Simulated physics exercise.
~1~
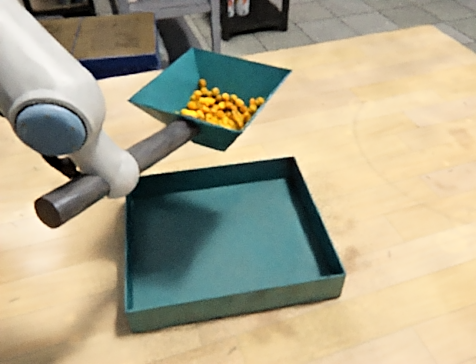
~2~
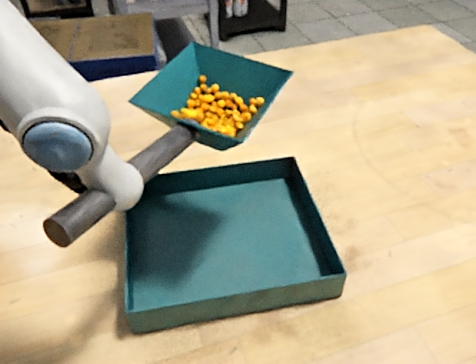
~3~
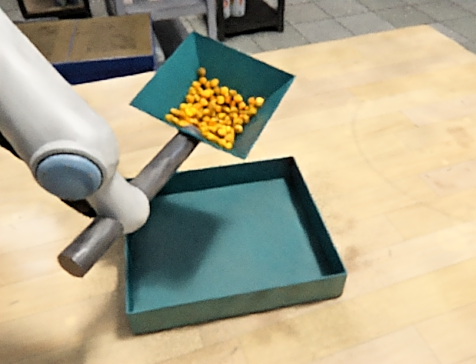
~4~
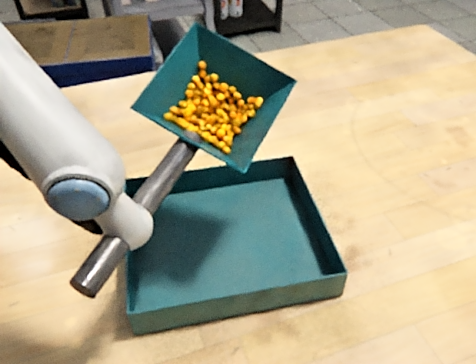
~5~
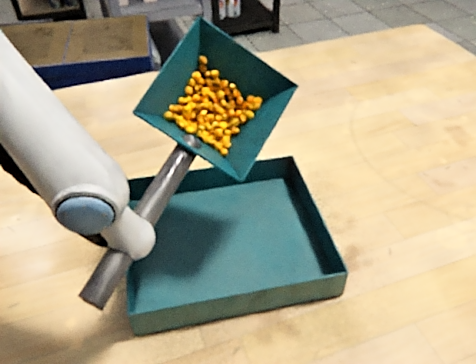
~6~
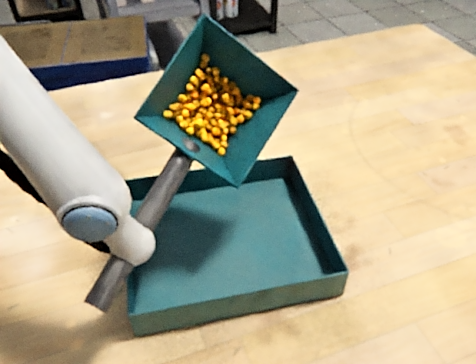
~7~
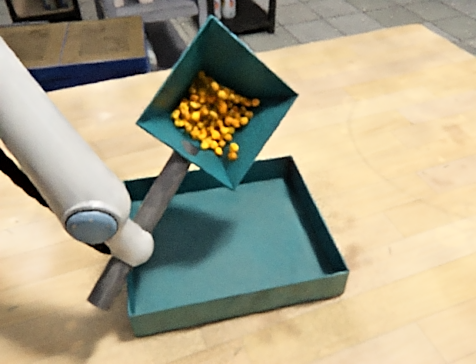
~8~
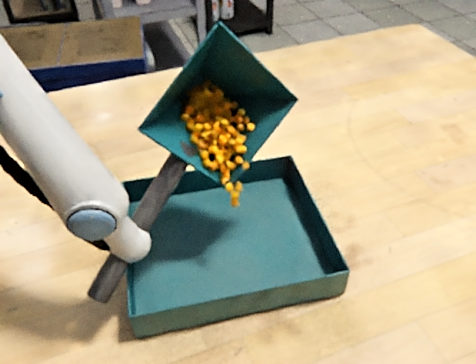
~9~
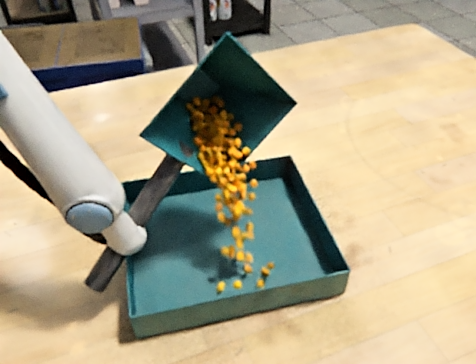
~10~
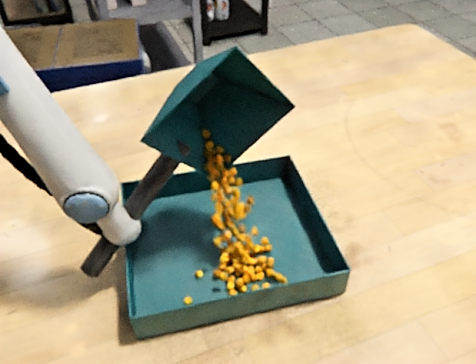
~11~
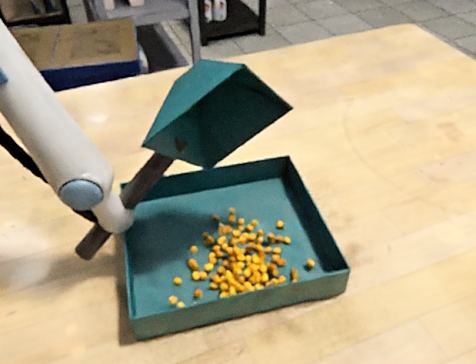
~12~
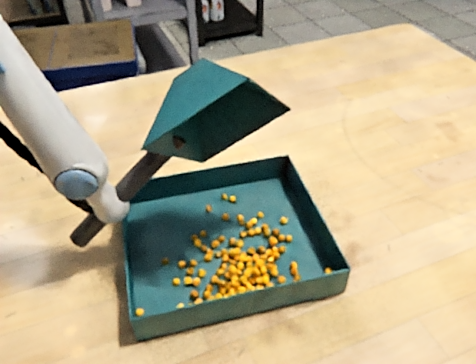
In a workshop with a tiled floor beyond, a pale wooden table is seen from above at an angle. A white robot arm with a blue-grey joint reaches in from the left, holding a dark rod fixed to a green flared scoop of orange-yellow maize kernels, above a shallow green tray. The arm steadily rolls the scoop over, and the kernels shift toward its lower edge. They begin to spill, then pour in a stream into the tray, bouncing and spreading. Finally the emptied scoop hangs tipped over the tray, with the kernels scattered mostly toward its near side.
